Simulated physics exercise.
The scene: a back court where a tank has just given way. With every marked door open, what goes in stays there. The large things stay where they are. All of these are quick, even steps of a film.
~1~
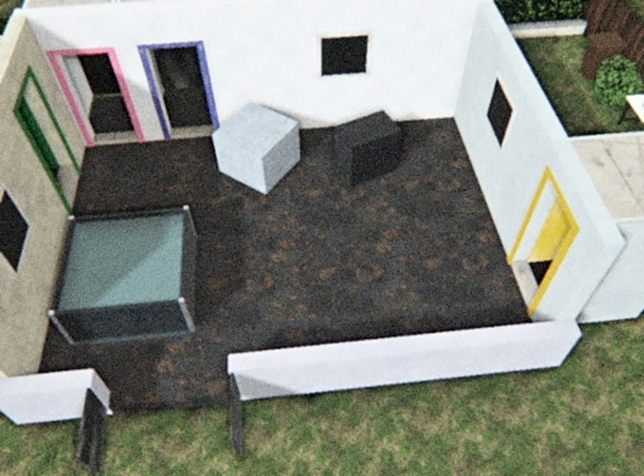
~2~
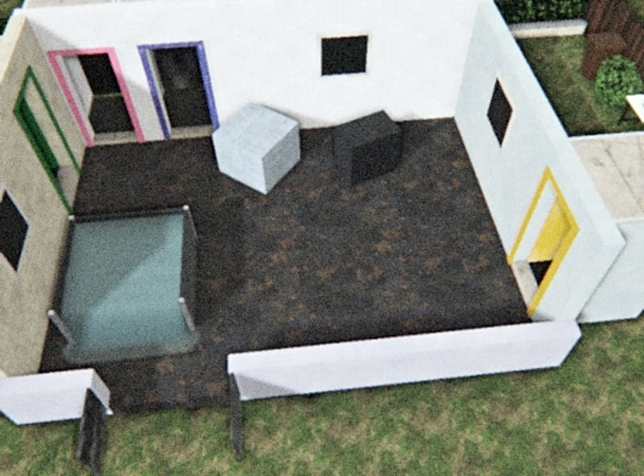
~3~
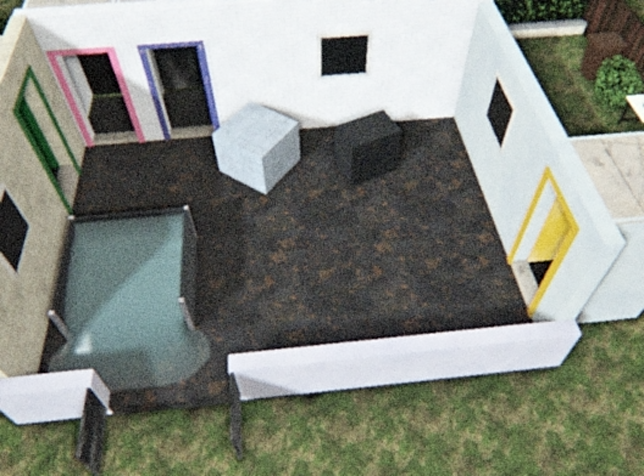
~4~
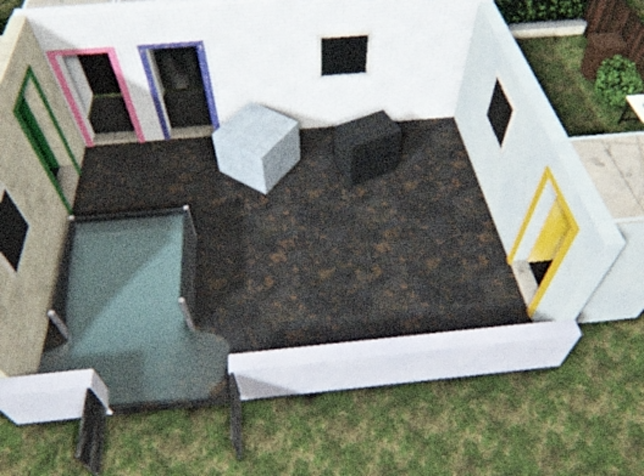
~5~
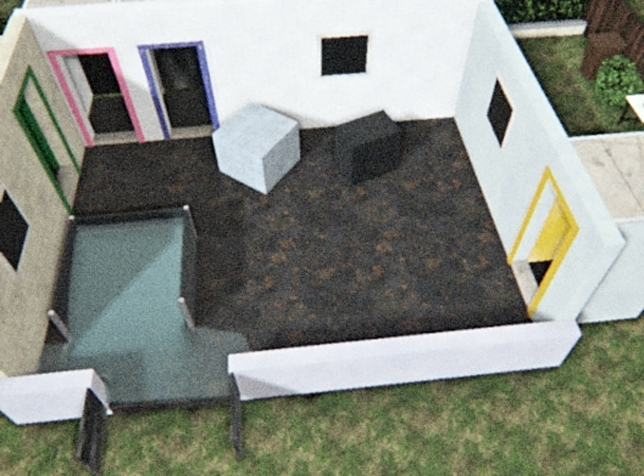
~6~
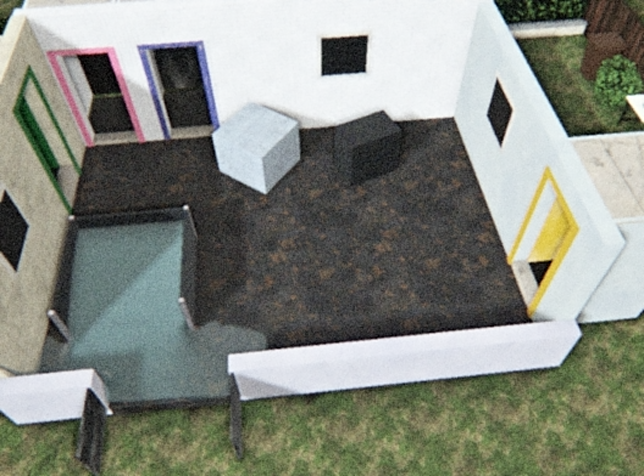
Water pouring from a glassy tank in the left corner of a walled court, spreading across the dark floor toward the front opening.
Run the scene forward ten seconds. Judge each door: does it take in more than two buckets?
My call: The pink door takes in more, the blue door keeps it to two or fewer, the yellow door keeps it to two or fewer, the green door keeps it to two or fewer.
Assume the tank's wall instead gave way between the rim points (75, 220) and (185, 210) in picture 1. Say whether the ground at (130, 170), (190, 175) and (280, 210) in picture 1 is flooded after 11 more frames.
Point by point: Swamped, swamped and swamped.
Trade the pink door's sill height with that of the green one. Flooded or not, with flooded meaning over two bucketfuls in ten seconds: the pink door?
Pink: Below the limit.
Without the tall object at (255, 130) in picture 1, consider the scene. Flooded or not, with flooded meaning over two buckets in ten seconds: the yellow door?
As it plays out, the yellow door stays inside the limit.
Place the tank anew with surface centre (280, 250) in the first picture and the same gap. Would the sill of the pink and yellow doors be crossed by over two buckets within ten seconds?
Then: Pink door lets less in, yellow door floods.
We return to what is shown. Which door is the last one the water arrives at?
It's the yellow-painted one.
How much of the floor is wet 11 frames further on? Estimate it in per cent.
Roughly 20 percent.
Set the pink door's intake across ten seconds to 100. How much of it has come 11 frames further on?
My figure is 0 in a hundred.
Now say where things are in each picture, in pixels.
Still water in the tank at (125, 261), in the first picture.
The front is at (68, 347), out from the gap at (128, 325), in the second picture.
The front is at (55, 374), out from the gap at (129, 327), in the third picture.
The front is at a hidden place, out from the gap at (130, 328), in the fourth picture.
Water pours out at (130, 328) and has run to a hidden place, in the fifth picture.
Water pours out at (130, 329) and has run to a hidden place, in the sixth picture.
A moment on, water covers 10 % of the floor; the pink door not reached, the blue door not reached, the yellow door not reached, the green door not reached.
Next, water covers 20 % of the floor; the pink door not reached, the blue door not reached, the yellow door not reached, the green door wet at the sill, nothing in.
Then, water covers 25 % of the floor; the pink door over two buckets in, the blue door wet at the sill, nothing in, the yellow door not reached, the green door wet at the sill, nothing in.
Later, water covers 40 % of the floor; the pink door far over two buckets in, the blue door wet at the sill, nothing in, the yellow door wet at the sill, nothing in, the green door wet at the sill, nothing in.
In the end, water covers 45 % of the floor; the pink door far over two buckets in, the blue door wet at the sill, nothing in, the yellow door wet at the sill, nothing in, the green door wet at the sill, nothing in.
